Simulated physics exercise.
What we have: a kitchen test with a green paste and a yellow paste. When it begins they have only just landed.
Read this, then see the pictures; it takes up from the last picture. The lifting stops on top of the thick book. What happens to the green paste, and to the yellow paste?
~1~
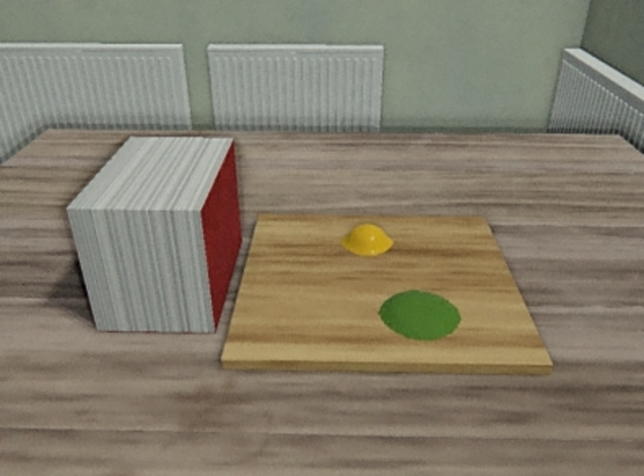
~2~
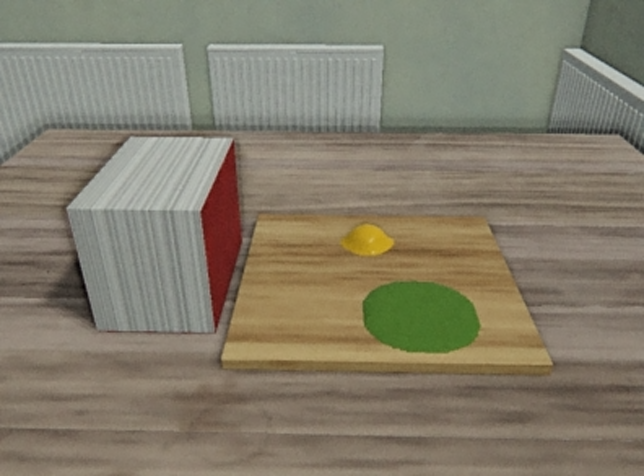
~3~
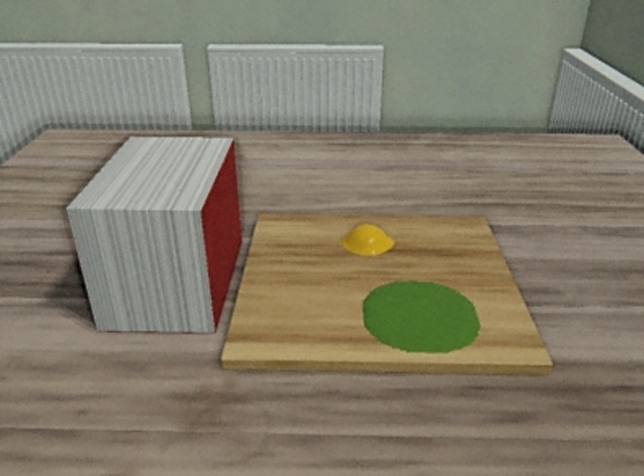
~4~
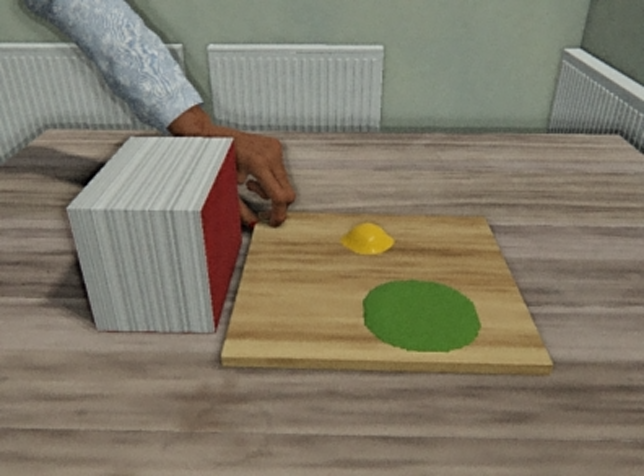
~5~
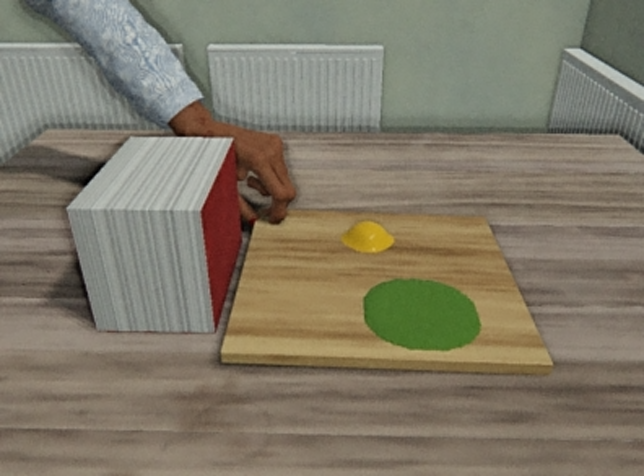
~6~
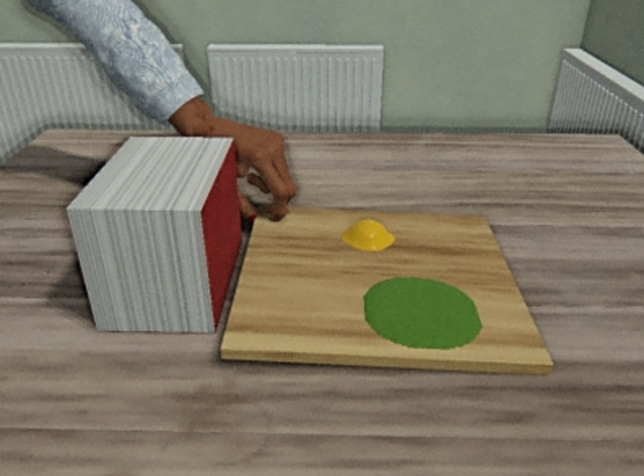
Take the green paste first: It goes over; then the yellow paste keeps its place.
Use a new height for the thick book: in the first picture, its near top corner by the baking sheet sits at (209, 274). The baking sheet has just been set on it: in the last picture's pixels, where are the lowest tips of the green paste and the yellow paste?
Taken in turn, the fronts are at (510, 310) and (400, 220).
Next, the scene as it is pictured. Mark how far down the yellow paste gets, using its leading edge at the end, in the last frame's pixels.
Around (415, 192).
Next, slope about 31°; the green paste is dripping off the low end; the yellow paste has not moved.
After that, the green paste is dripping off the low end; the yellow paste has not moved.
Finally, slope about 31°; the green paste is dripping off the low end; the yellow paste has not moved.
